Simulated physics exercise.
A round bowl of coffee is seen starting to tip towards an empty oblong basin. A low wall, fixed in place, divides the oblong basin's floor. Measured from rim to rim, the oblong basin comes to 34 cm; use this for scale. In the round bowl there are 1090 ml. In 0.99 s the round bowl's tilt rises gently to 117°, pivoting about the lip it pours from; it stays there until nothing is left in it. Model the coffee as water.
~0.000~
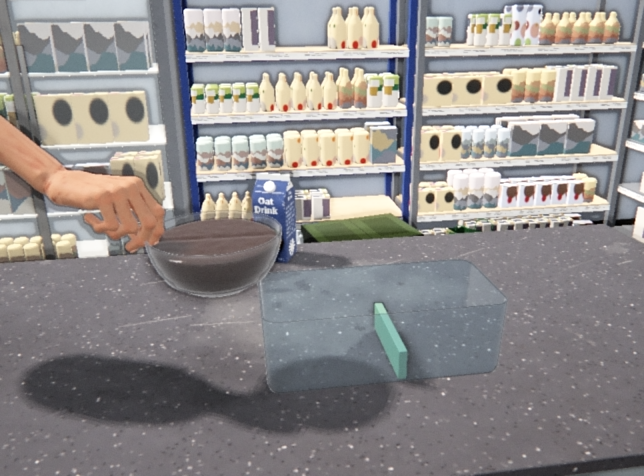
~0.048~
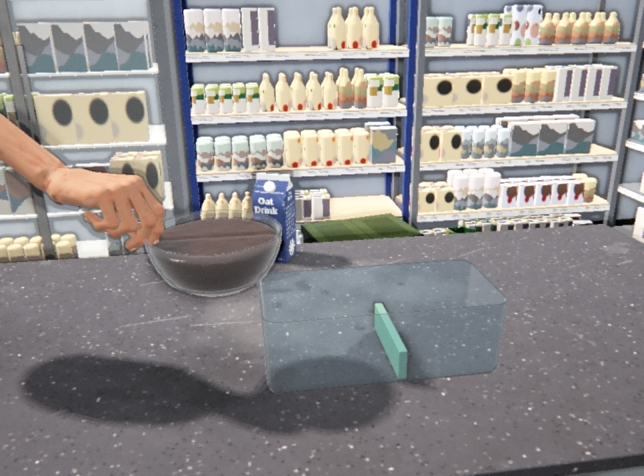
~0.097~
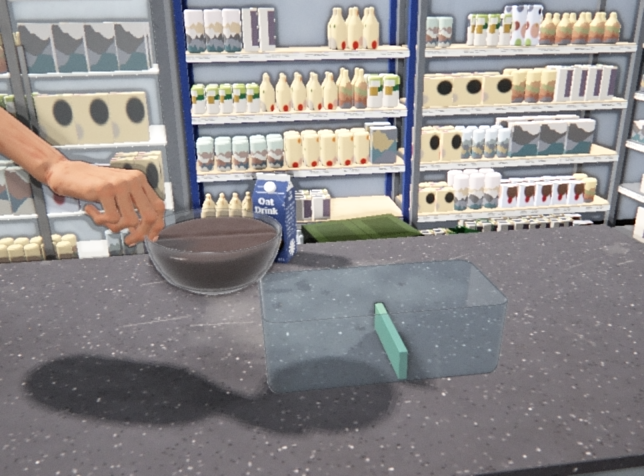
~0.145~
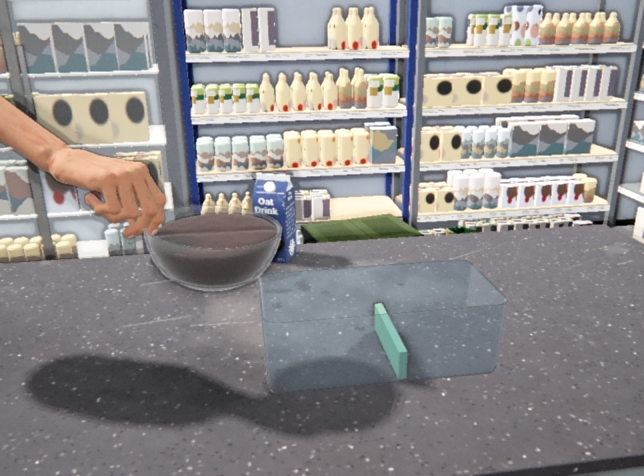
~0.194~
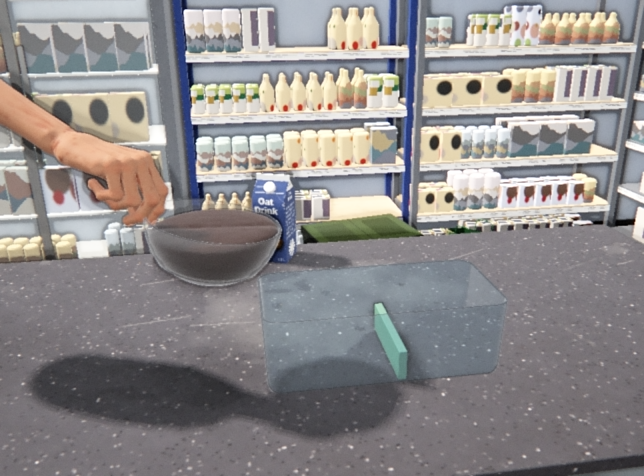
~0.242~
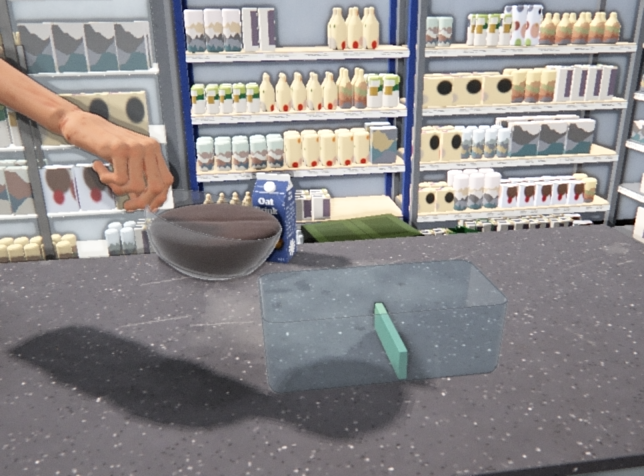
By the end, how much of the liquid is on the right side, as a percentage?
Around 13 percent.
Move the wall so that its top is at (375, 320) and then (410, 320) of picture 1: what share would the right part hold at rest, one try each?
Around 30 and 10 percent, in that order.
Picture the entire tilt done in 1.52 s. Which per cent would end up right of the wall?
In that case, roughly 10 per cent.
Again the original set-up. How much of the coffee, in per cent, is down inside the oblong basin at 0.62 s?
Roughly 20 percent.
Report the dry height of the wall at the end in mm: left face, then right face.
For the left, around 14 mm; for the right, around 38 mm.
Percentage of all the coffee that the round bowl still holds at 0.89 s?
0 %.
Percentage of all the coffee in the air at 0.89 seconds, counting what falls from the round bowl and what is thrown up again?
About 7 percent.
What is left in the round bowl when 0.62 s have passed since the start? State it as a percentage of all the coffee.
About 32 percent.
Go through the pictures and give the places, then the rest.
The first frame shows tilt 0°; pouring edge (281, 228); surface from (150, 242) to (278, 234); the oblong basin's rim runs from (260, 298) to (488, 280); the wall's top is at (390, 326).
The second frame shows tilt 1°; pouring edge (281, 229); surface from (150, 242) to (279, 233).
The third frame shows tilt 3°; pouring edge (281, 229); surface from (150, 240) to (278, 231).
The fourth frame shows tilt 6°; pouring edge (280, 229); surface from (150, 235) to (278, 229).
The fifth frame shows tilt 11°; pouring edge (280, 229); surface from (151, 230) to (278, 225).
The sixth frame shows tilt 16°; pouring edge (280, 229); surface from (150, 222) to (278, 223); 2 per cent is over the edge.
Then, 0.62 s in, the tilt is 80° and 31 per cent is still to pour, 20 is left of the wall and 0 right of it.
Then, 0.89 s in, the tilt is 114° and 0 per cent is still to pour, 86 is left of the wall and 7 right of it.
Then, 1.18 s in, the tilt is 117° and 0 per cent is still to pour, 79 is left of the wall and 11 right of it.
Then, 1.49 s in, the tilt is 117° and 0 per cent is still to pour, 77 is left of the wall and 13 right of it.
Finally, 77 per cent lies left of the wall, 13 right of it and 10 outside.
